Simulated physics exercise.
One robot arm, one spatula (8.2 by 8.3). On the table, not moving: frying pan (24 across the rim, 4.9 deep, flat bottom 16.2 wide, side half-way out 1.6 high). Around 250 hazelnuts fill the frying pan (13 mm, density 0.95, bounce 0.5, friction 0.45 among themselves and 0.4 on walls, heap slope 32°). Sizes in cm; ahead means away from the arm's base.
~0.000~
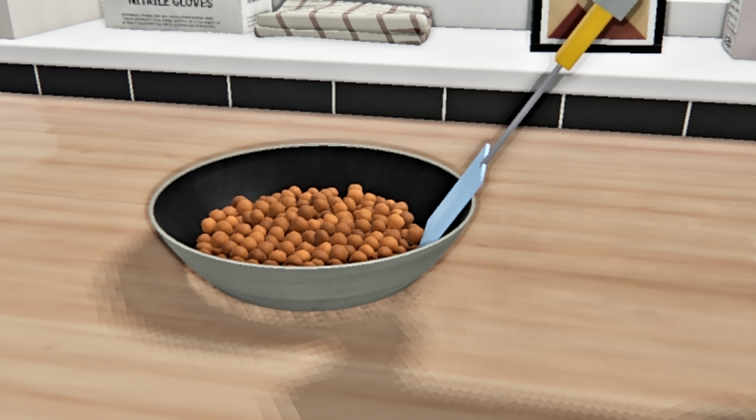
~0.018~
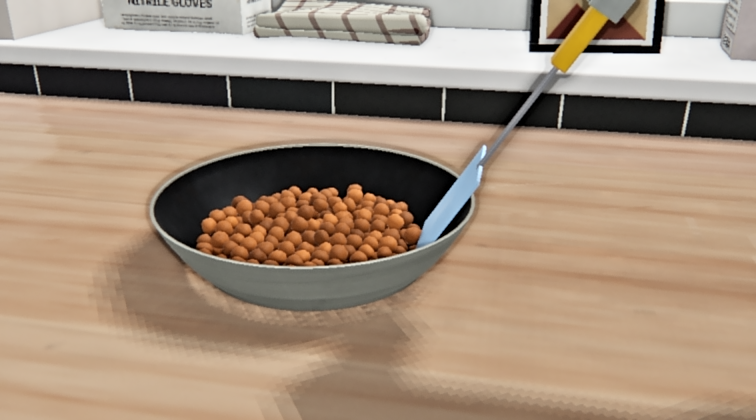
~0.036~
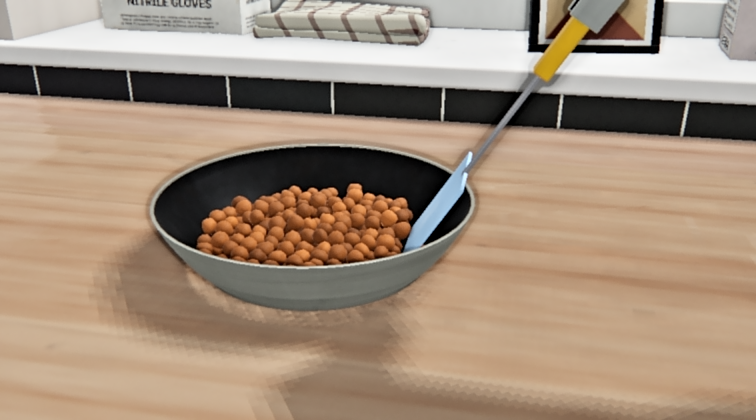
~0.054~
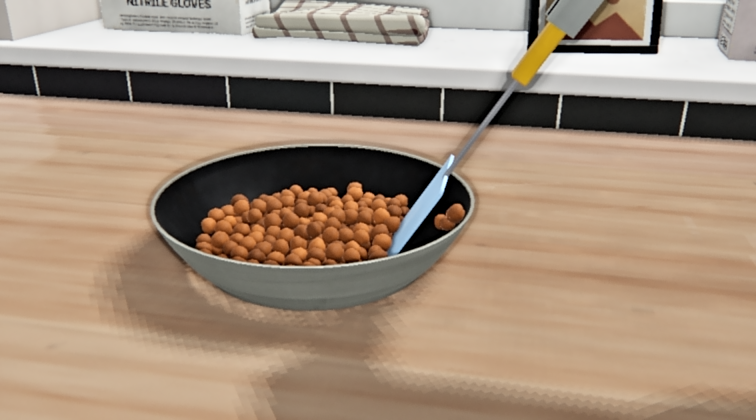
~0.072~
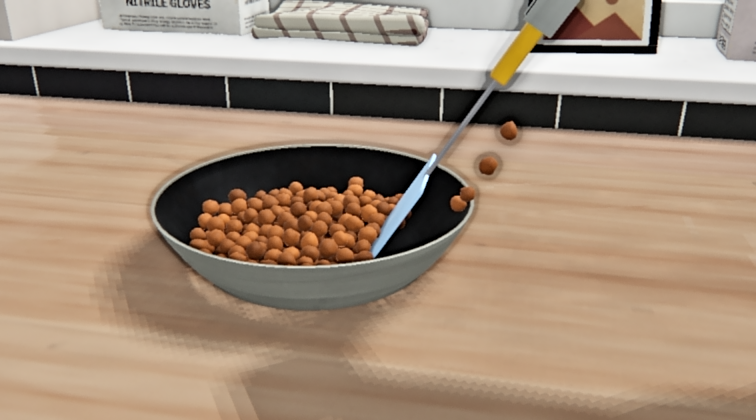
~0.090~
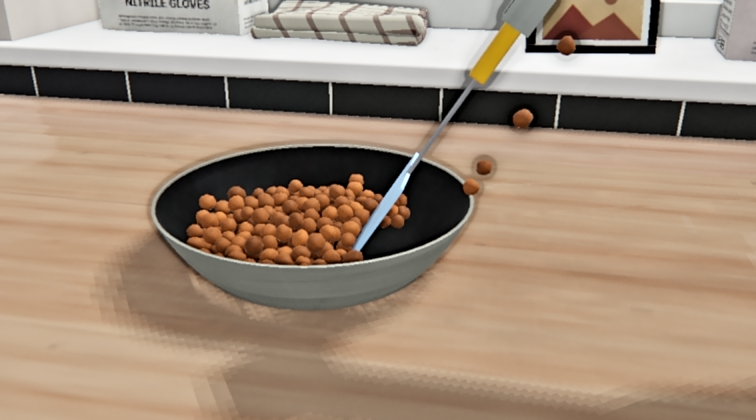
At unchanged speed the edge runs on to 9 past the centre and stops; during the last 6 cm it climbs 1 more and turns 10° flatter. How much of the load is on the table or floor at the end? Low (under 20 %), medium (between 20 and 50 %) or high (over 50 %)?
Answer: Medium; between 20 and 50 % of the hazelnuts finish on the table or floor.
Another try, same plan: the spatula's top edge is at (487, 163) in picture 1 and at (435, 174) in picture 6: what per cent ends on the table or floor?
Some 25 per cent.
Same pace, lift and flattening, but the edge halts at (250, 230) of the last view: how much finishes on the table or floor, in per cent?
About 5 per cent.
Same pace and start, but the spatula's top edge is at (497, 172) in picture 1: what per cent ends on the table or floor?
Some 40 per cent.
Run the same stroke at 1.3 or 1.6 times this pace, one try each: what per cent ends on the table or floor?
About 45 and 45 per cent.
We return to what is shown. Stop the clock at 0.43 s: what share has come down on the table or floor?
About 15 per cent.
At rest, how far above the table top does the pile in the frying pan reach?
Some 4.0 cm.
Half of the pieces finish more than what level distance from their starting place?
Some 3 cm.
By 0.14 s, sloping 58°, highest piece 33 above the table; 242 in the frying pan, 4 on the blade or in flight.
By 0.20 s, sloping 54°, highest piece 45 above the table; 242 in the frying pan, 4 on the blade or in flight.
By 0.43 s, sloping 48°, highest piece 64 above the table; 157 in the frying pan, 38 on the table or floor, 51 on the blade or in flight.
By 1.48 s, sloping 48°, highest piece 4 above the table; 156 in the frying pan, 90 on the table or floor.
Final count, 156 in the frying pan, 90 on the table or floor. That is 37 % on the table or floor.
